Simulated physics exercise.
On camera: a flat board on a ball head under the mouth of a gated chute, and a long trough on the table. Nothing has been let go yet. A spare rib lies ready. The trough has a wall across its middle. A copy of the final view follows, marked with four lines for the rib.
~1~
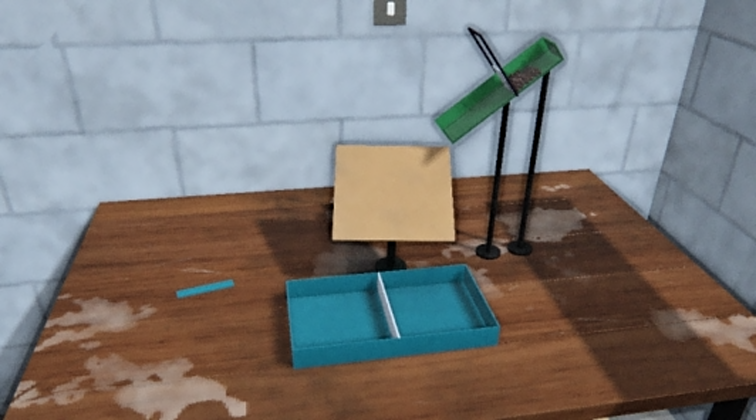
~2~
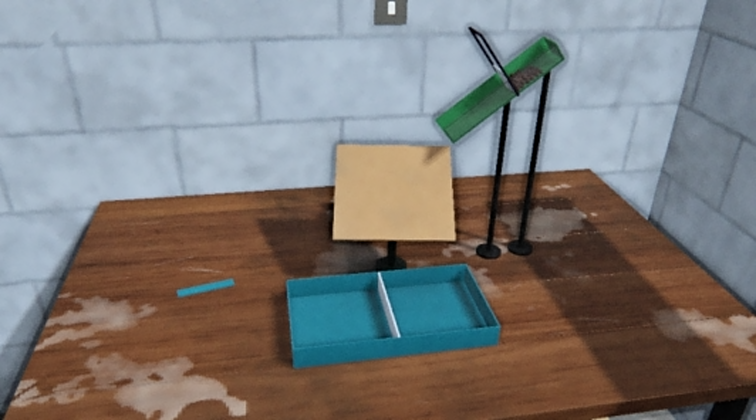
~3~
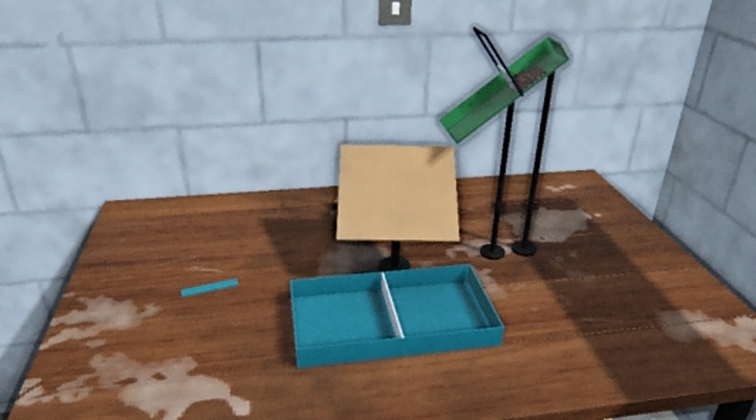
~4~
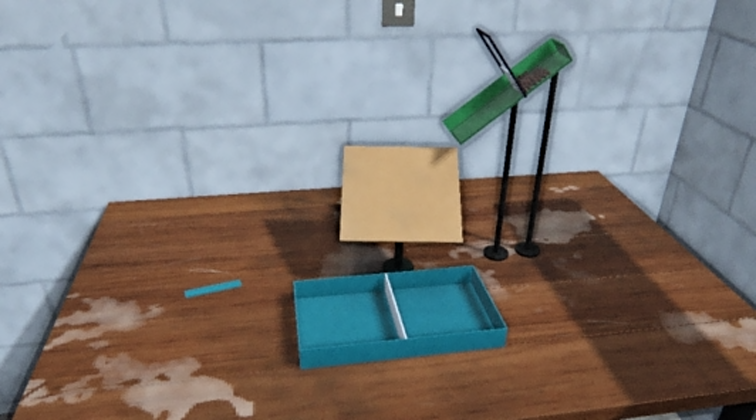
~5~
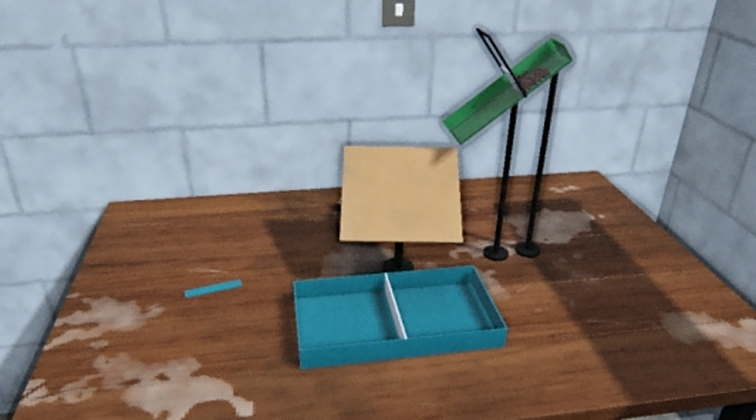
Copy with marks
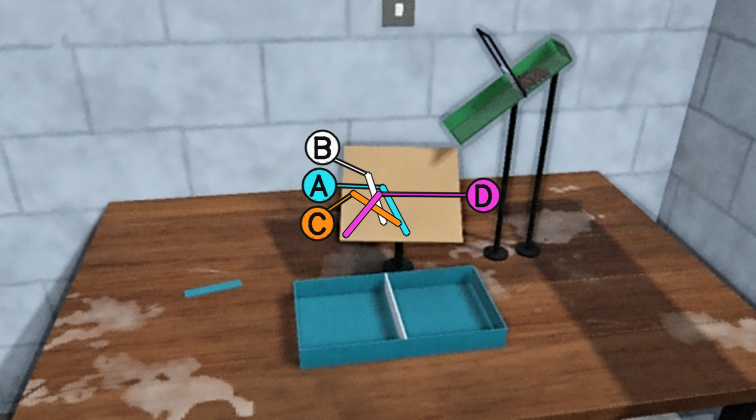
A wooden table holds a divided teal trough, tan board and green chute, all still.
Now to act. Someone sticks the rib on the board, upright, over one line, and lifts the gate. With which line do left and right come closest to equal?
The best line is B.
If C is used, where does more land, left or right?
Right.
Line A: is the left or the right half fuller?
Right.
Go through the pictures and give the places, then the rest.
In the first picture, load behind the gate at (520, 80), chocolate balls; lip of the chute at (448, 139), sloping fairly steeply.
In the second picture, middle of the board at (394, 191), tilted fairly steeply; middle of its low edge at (394, 240); of its high edge at (393, 145).
In the third picture, front corners of the trough at (297, 349) and (503, 327); front end of its middle wall at (403, 338); gate still shut at (504, 72).
In the fourth picture, middle of the load at (528, 81); lip at (456, 140).
In the fifth picture, middle of the load at (528, 81); lip at (456, 140).
On the marked copy, line A from (382, 187) to (406, 232); line B from (368, 175) to (383, 222); line C from (353, 193) to (398, 223); line D from (379, 194) to (345, 234).
With A, of what is caught, a small part in the left half, most in the right.
With B, of what is caught, about half in the left half, about half in the right.
With C, of what is caught, a small part in the left half, most in the right.
With D, of what is caught, most in the left half, a small part in the right.
